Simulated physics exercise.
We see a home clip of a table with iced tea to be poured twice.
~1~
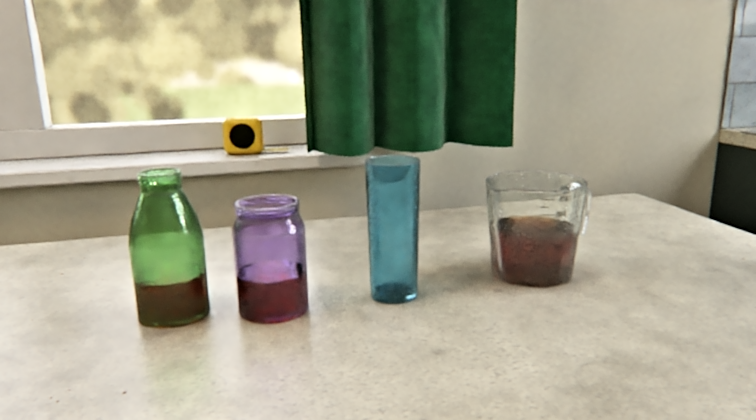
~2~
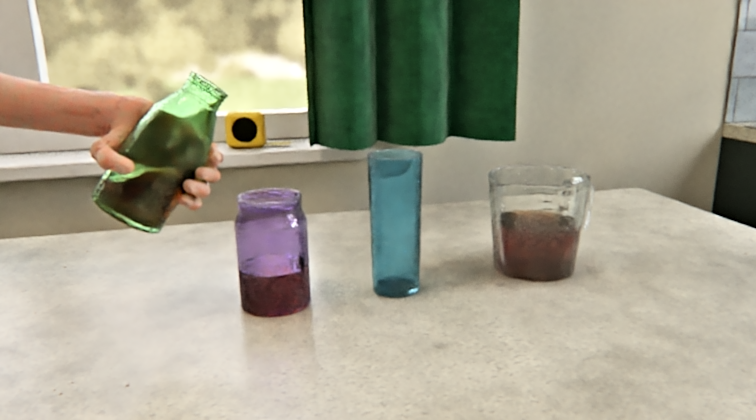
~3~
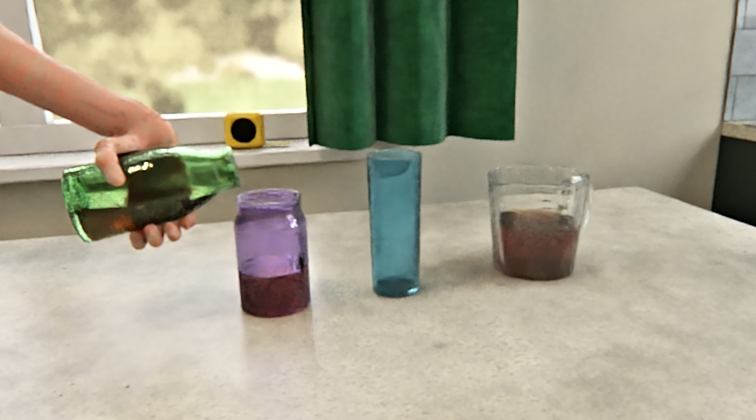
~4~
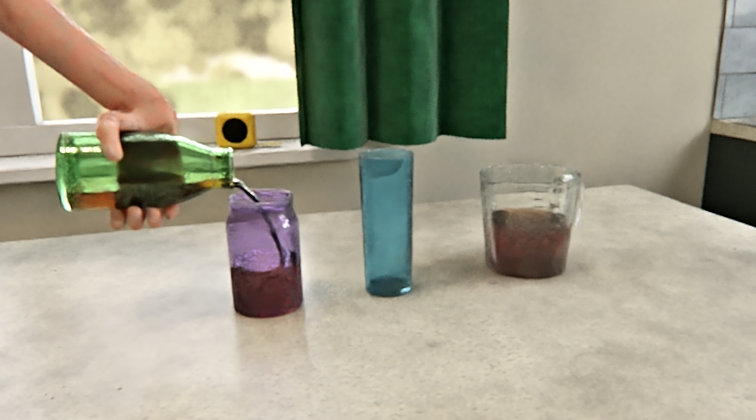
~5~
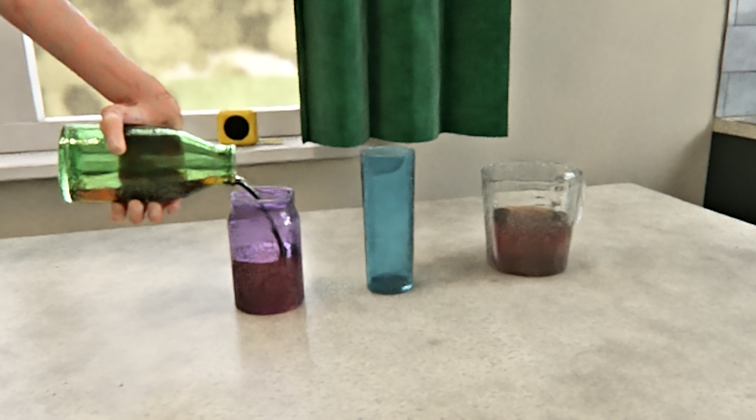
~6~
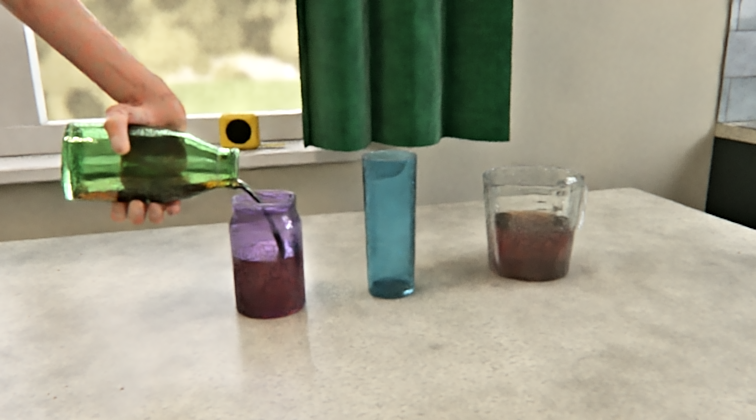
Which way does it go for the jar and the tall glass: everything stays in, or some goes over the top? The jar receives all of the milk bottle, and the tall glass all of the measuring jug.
One by one: Watch the jar cope with the whole amount; watch the tall glass brim over.
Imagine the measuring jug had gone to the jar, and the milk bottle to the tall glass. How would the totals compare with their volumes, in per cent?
Load against room: Roughly 120 percent, then roughly 50 percent.
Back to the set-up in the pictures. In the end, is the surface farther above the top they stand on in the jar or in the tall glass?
The one on the right.
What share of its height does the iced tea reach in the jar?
Near 65 in a hundred.
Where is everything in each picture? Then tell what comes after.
The first picture shows before the pour; milk bottle (167, 242) about a quarter full; measuring jug (533, 225) about half full; jar (270, 254) about a third full; tall glass (393, 226) empty.
In the second picture, the milk bottle is on its way; milk bottle (170, 145) tipped 35° with all of its load; jar about a third full, surface at (274, 265).
The third picture shows the iced tea nears the lip; milk bottle (161, 185) tipped 80° with all of its load; jar (272, 248) about a third full.
The fourth picture shows pouring; milk bottle (155, 170) tipped 95° with about three quarters of its load; jar about a third full, surface at (265, 259).
The fifth picture shows pouring; milk bottle (157, 165) tipped 95° with about two thirds of its load; tall glass (389, 217) empty.
The sixth picture shows pouring; milk bottle (160, 165) tipped 95° with about half of its load; measuring jug about half full, surface at (530, 221); jar about half full, surface at (268, 250); tall glass (390, 221) empty.
A moment on, the jar is about two thirds full.
When it is over, the jar is about two thirds full; the tall glass is full to the brim and overflowed.
